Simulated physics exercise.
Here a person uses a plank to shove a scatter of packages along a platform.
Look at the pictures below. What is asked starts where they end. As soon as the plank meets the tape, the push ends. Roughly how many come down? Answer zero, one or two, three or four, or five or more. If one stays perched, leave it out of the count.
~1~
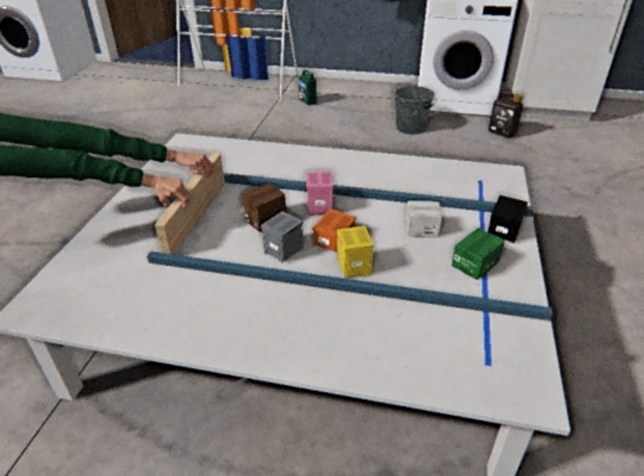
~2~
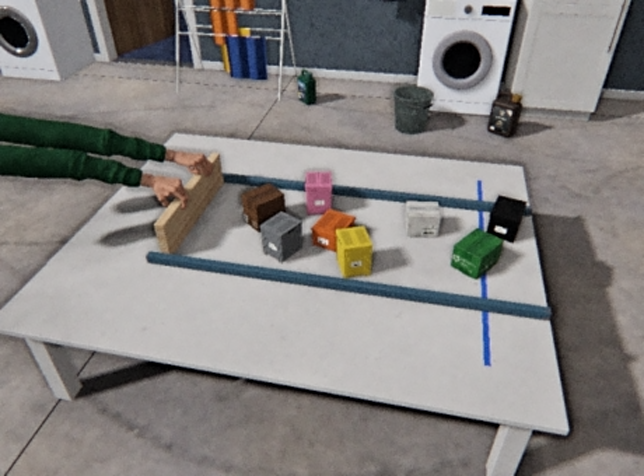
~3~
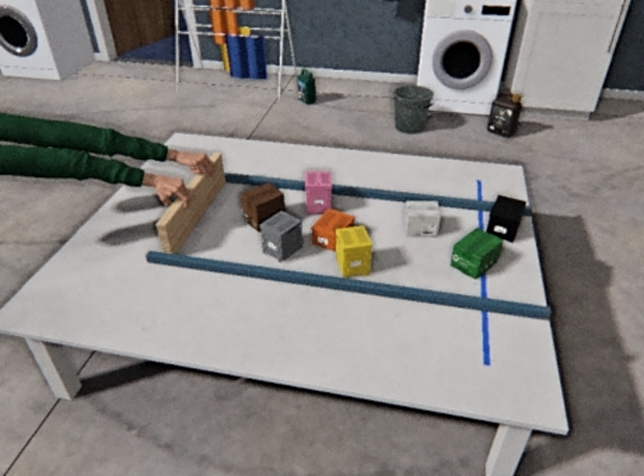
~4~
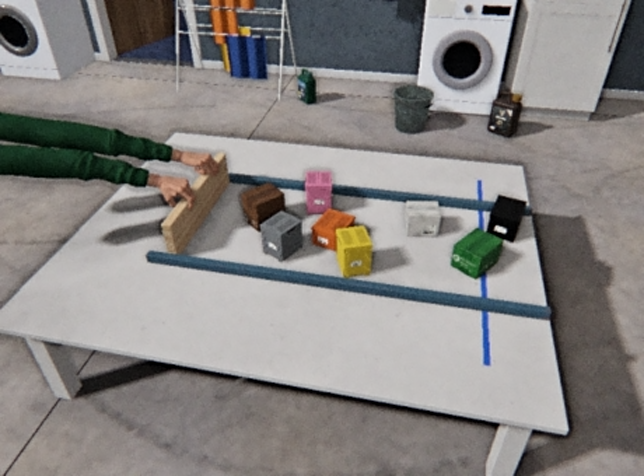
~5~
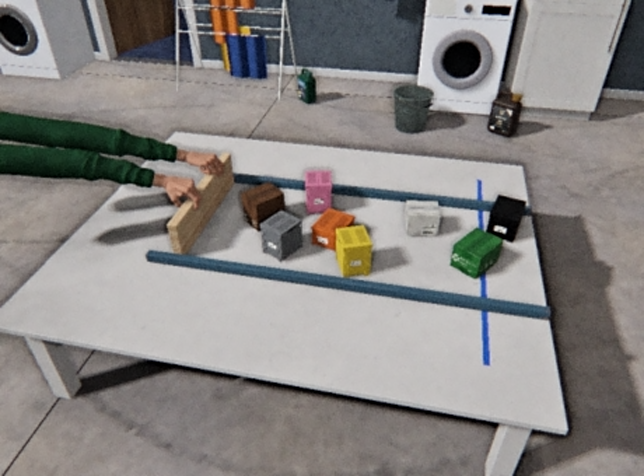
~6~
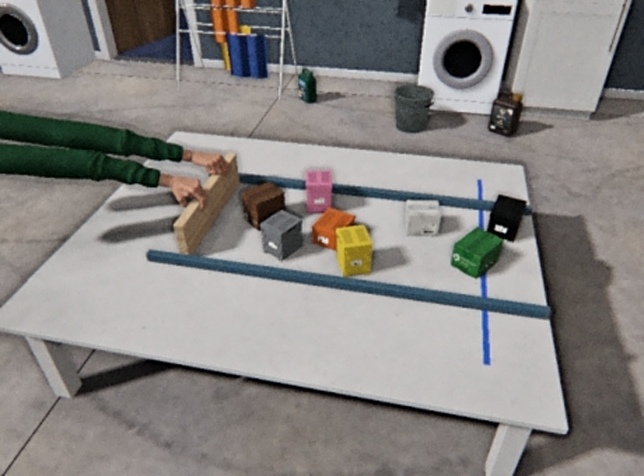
One or two.
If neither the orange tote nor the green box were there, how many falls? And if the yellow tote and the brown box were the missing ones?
Try 1: 1; try 2: 1.
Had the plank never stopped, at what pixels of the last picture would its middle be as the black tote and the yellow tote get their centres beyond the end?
(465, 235) and (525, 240), more or less.
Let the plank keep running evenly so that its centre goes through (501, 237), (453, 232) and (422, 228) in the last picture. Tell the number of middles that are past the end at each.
Taking the three positions in turn, the counts come to 4, 0 and 0.
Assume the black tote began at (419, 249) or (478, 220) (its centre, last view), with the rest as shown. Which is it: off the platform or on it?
The black tote ends up below at the first spot and ends up below at the second.
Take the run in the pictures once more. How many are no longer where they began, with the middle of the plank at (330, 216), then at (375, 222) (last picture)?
So 5, and at the other place 6.
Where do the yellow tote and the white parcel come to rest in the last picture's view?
Yellow tote: About (505, 281); white parcel: About (525, 221).
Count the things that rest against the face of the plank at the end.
4.
Early on, none off yet; black tote at rest near (506, 218); green box at rest near (477, 253); white parcel at rest near (422, 218).
A while later, none off yet; black tote at rest near (506, 218); green box at rest near (477, 253); white parcel travelled about its own width near (451, 217).
Finally, the number that fall off is one or two; lost, green box and black tote.
